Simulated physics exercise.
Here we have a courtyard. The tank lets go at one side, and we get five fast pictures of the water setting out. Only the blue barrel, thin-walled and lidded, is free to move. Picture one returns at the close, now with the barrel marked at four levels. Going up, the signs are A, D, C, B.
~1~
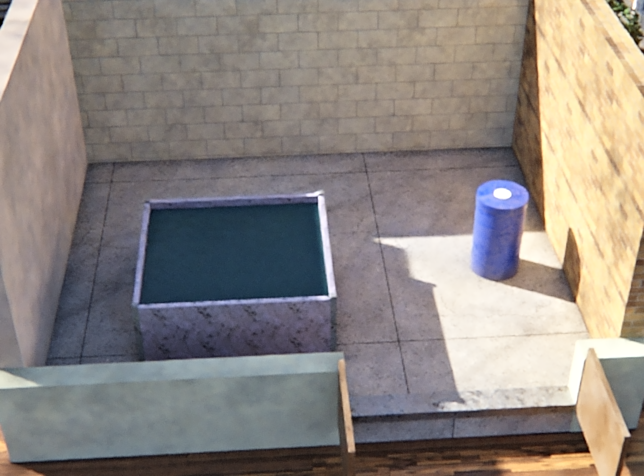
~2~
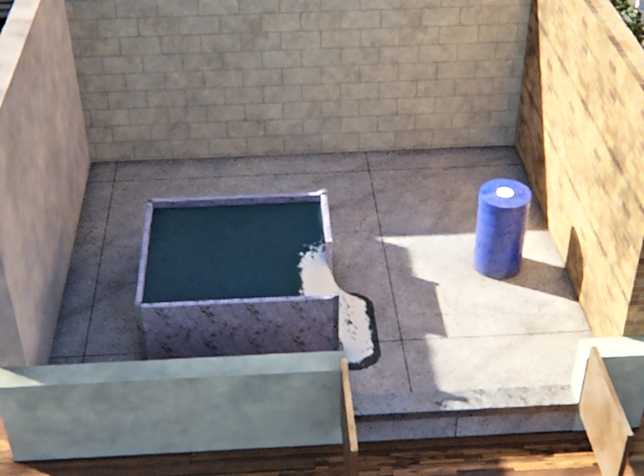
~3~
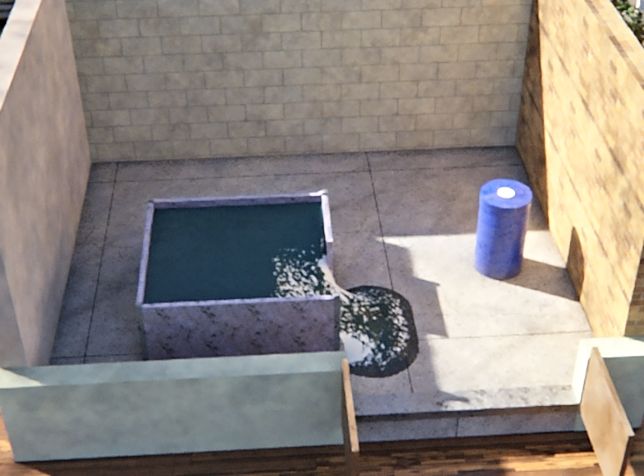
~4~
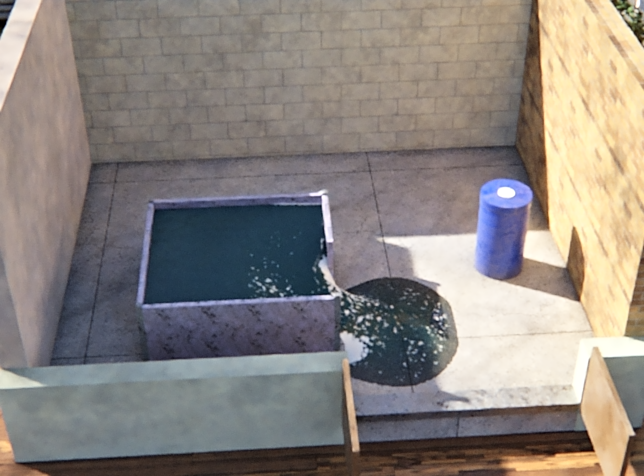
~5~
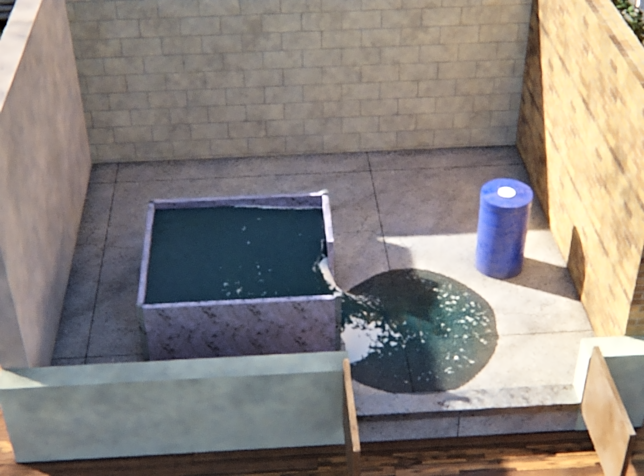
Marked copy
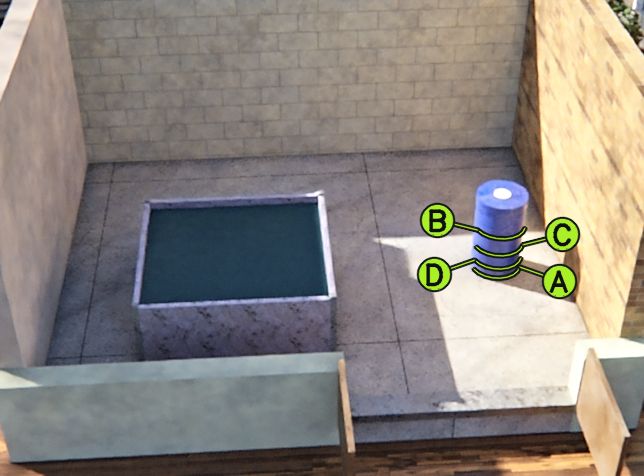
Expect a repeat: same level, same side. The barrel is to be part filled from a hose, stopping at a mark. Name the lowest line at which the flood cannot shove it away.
C is the one.
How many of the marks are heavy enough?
Two of them.
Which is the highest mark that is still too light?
It is D.
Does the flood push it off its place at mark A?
Yes, that goes wrong.
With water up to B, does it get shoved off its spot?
No, not at all.
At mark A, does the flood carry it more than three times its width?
Yes, clearly.
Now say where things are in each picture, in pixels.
Lid of the blue barrel at (503, 195); tank full, its middle at (235, 253); open gate at (460, 350), in the first frame.
In the second frame, 2 % of the ground wet, in view closest to the barrel at (360, 302).
In the third frame, 4 % of the ground wet, in view closest to the barrel at (392, 296).
In the fourth frame, 7 % of the ground wet, in view closest to the barrel at (424, 290).
Lid of the blue barrel at (507, 193); 11 % of the ground wet, in view closest to the barrel at (448, 281), in the fifth frame.
On the marked copy, A at (500, 278); B at (504, 238); C at (502, 255); D at (501, 269); from the bottom up A, D, C, B.
With A, it is pushed about 6 times its own width away.
With B, it does not move.
With C, it does not move.
With D, it is pushed about twice its own width away.
